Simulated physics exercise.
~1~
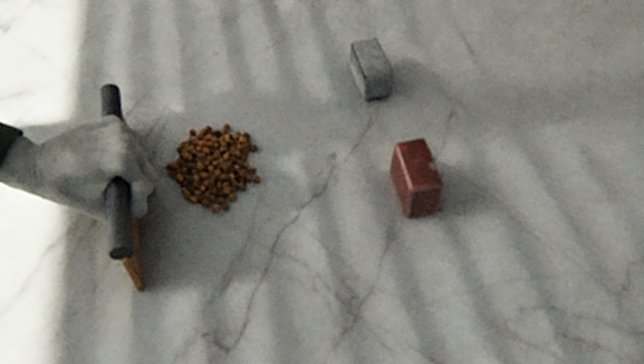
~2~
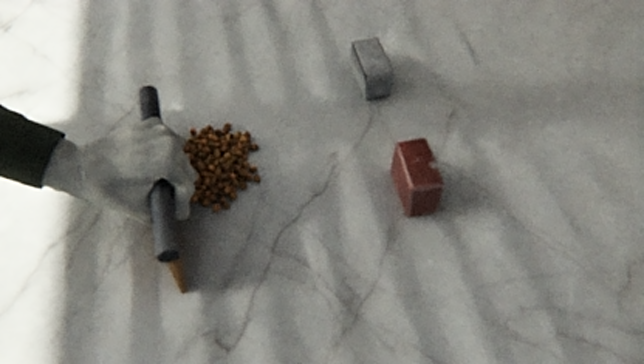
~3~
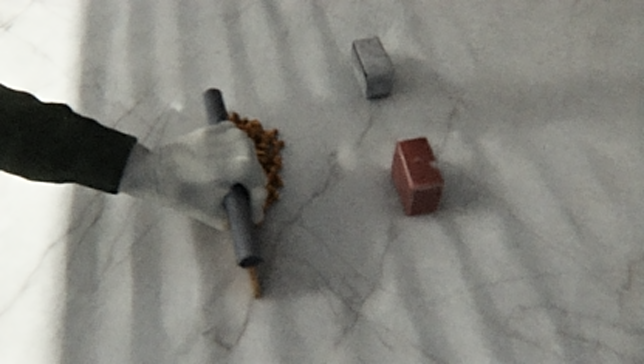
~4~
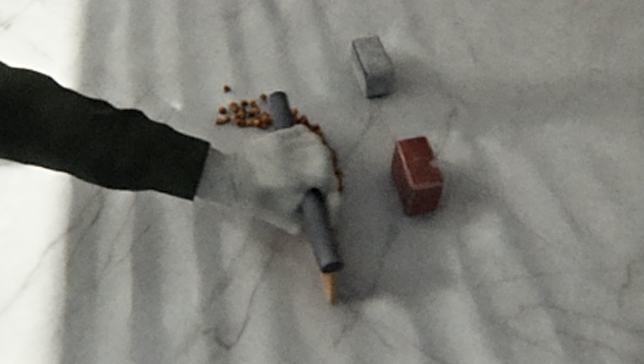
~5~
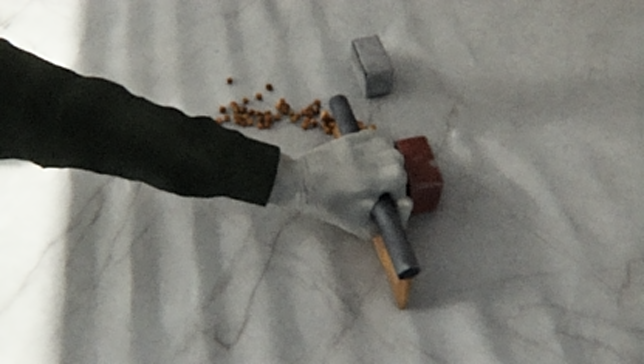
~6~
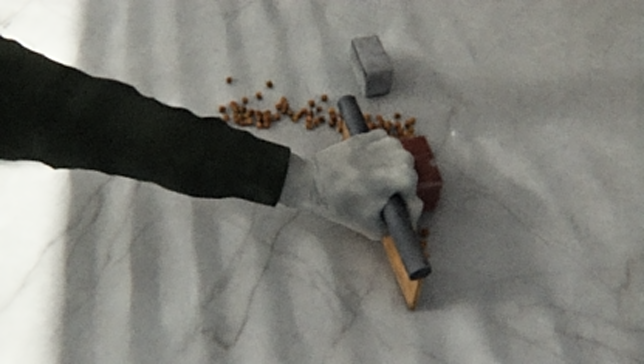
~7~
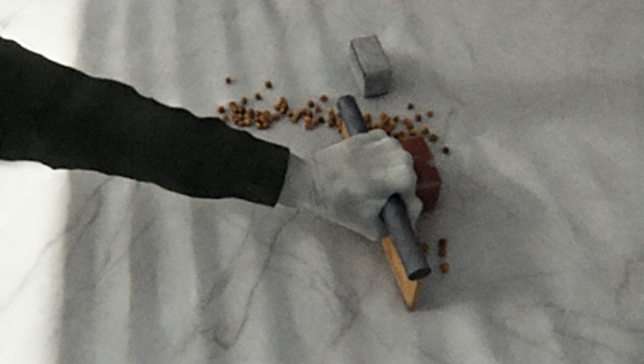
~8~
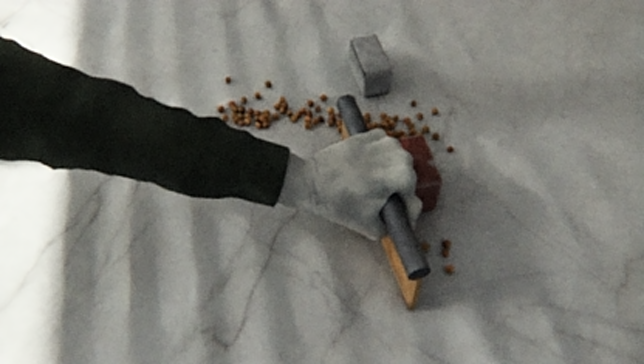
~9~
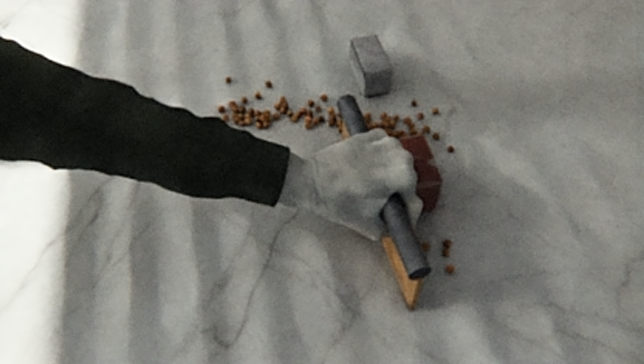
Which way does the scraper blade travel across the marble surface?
The blade travels to the right, then comes to a stop by the red block.
